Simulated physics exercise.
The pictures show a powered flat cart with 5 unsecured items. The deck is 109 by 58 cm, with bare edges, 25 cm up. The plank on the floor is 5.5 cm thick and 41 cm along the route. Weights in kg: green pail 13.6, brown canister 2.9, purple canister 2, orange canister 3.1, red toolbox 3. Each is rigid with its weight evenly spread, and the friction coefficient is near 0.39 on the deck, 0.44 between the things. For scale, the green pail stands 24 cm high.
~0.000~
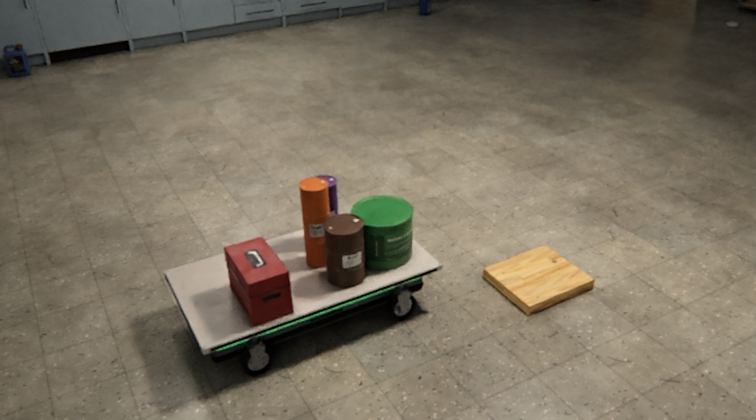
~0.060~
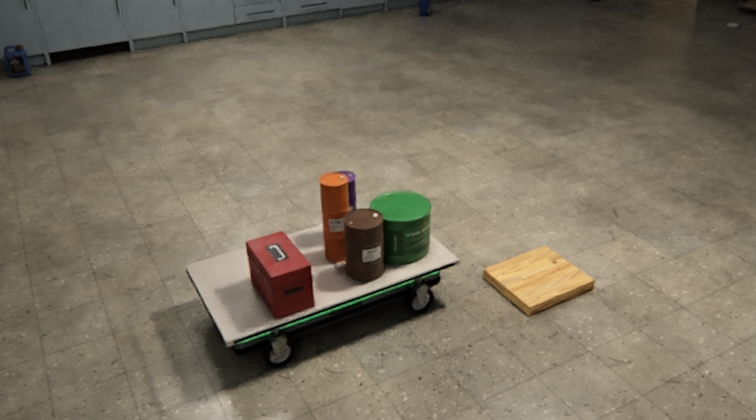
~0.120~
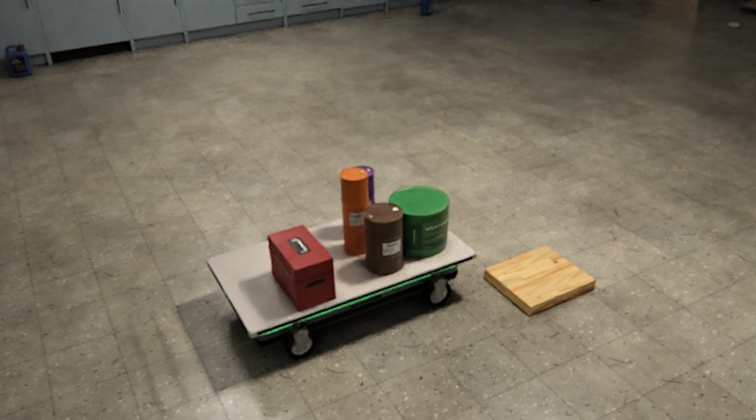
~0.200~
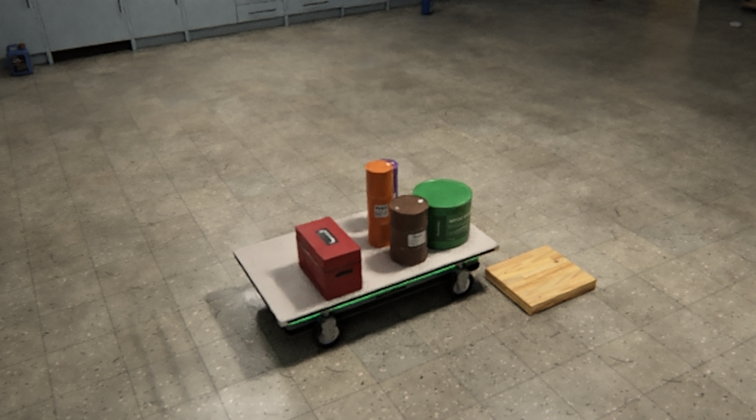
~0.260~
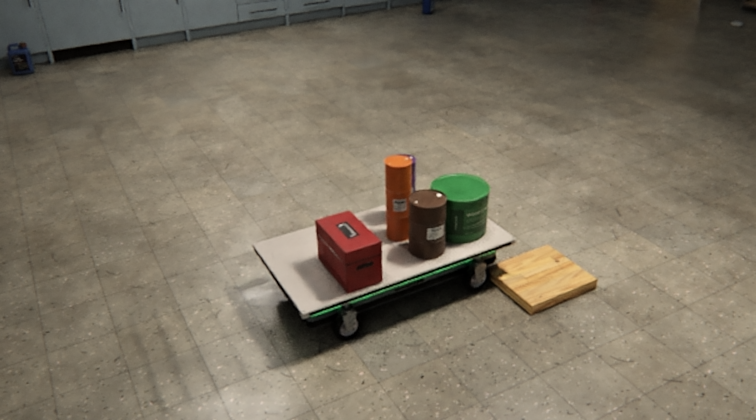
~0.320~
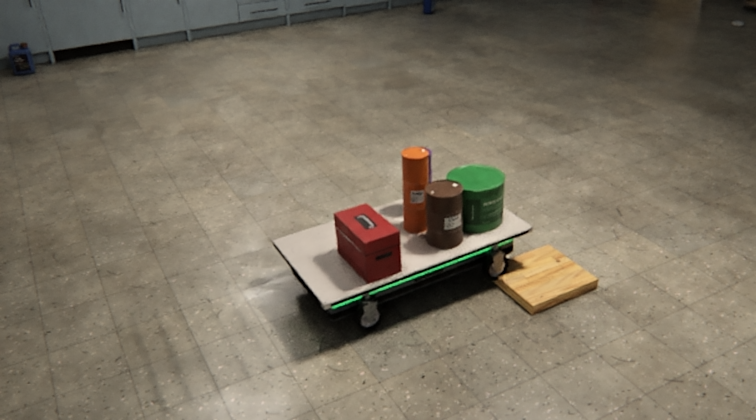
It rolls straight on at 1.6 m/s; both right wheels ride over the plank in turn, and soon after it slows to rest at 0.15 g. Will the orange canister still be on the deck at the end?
The orange canister gets thrown off.
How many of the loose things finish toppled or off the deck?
That comes to 3.
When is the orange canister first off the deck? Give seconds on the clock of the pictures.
At about 1.5 s.
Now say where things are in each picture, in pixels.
In the first frame, cart has run 0 cm; orange canister (317, 223); green pail (383, 232).
In the second frame, cart has run 10 cm; red toolbox (280, 273).
In the third frame, cart has run 19 cm; green pail (419, 221); brown canister (384, 239).
In the fourth frame, cart has run 32 cm; red toolbox (328, 257).
In the fifth frame, cart has run 42 cm; green pail (459, 208); brown canister (427, 224).
In the sixth frame, cart has run 51 cm; orange canister (416, 191).
After 0.62 s, cart has run 99 cm; orange canister 22° off upright near (481, 165); purple canister 21° off upright; brown canister 17° off upright.
After 1.02 s, cart has run 163 cm; orange canister on its side near (536, 153); purple canister 51° off upright; brown canister 47° off upright.
After 1.32 s, cart has run 210 cm; purple canister now off the deck; orange canister on its side near (596, 135); brown canister on its side.
After 1.92 s, cart has run 267 cm; orange canister now off the deck; brown canister on its side; green pail moved 8 cm.
In the end (2.7 s), off the deck, purple canister and orange canister; toppled on the deck, brown canister; the other 2 under 10 cm from the start.
